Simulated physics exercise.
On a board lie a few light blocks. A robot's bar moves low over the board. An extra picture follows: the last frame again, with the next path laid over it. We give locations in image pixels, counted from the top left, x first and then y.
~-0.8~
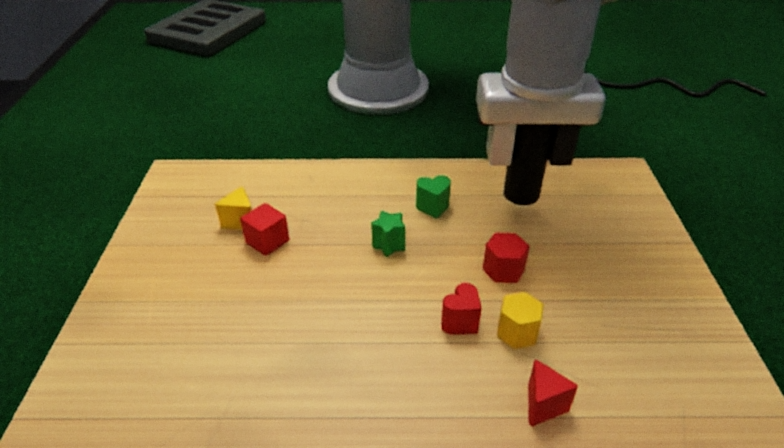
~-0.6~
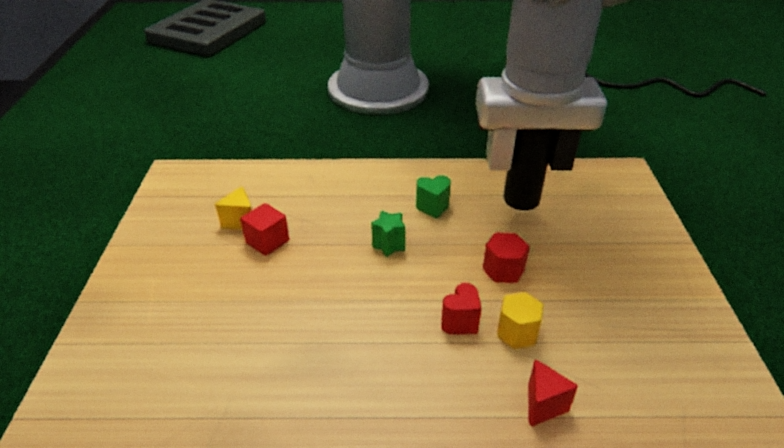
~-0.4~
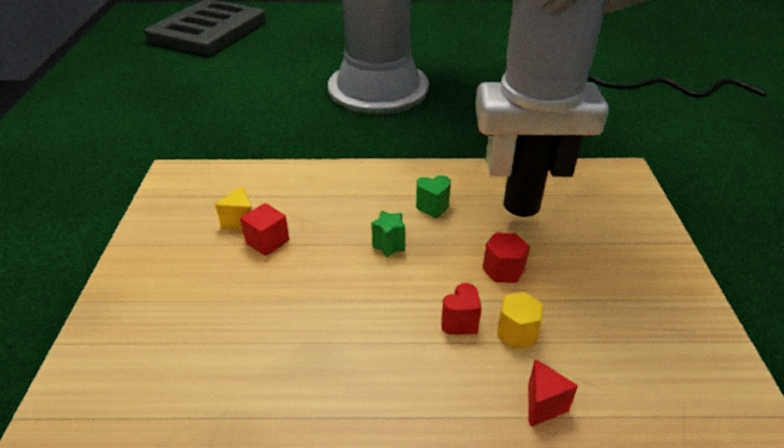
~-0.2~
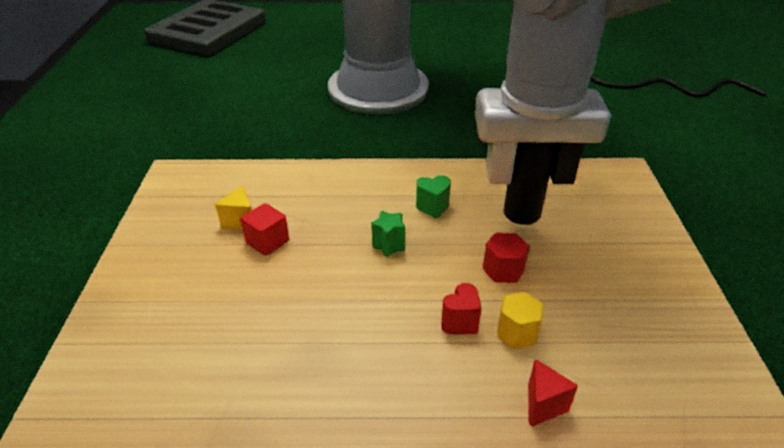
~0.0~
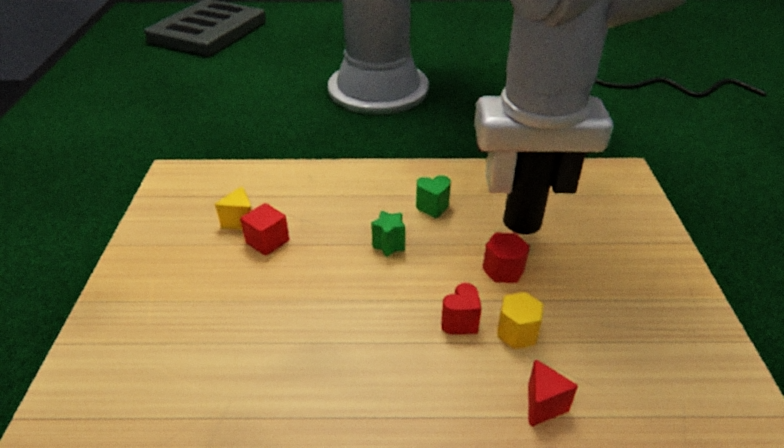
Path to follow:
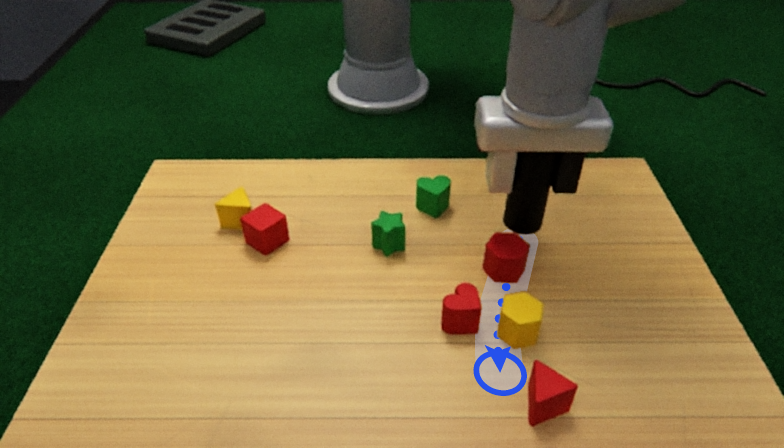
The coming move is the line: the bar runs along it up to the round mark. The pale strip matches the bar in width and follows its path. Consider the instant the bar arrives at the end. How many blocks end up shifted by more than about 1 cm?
Most likely three or more.
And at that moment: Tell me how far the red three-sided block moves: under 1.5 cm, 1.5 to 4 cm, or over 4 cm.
Between 1.5 and 4 cm.
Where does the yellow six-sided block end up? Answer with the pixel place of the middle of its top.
It ends at (548, 370).
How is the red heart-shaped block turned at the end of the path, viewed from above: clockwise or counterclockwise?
Direction: Anticlockwise.
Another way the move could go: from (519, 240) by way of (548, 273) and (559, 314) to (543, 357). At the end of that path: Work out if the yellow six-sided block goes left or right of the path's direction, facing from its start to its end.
The shift is rightward.
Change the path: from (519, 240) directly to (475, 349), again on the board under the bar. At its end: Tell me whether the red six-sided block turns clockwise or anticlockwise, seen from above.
Viewed from above, clockwise.
Drawn move, from (519, 240) over (509, 277) and (499, 320) to (500, 372).
The first path, step by step. One third of the way, bar at (512, 260); red six-sided block at (487, 274), turned 30° clockwise.
Two thirds of the way, bar at (502, 303); red heart-shaped block at (425, 317), turned 50° anticlockwise; red six-sided block at (457, 299), turned 105° clockwise; yellow six-sided block at (527, 328), turned 20° anticlockwise.
At the end, bar at (504, 355); red heart-shaped block at (414, 319), turned 45° anticlockwise; red six-sided block at (455, 307), turned 135° clockwise; yellow six-sided block at (548, 370), turned 45° anticlockwise; red three-sided block at (557, 404), turned 40° anticlockwise.
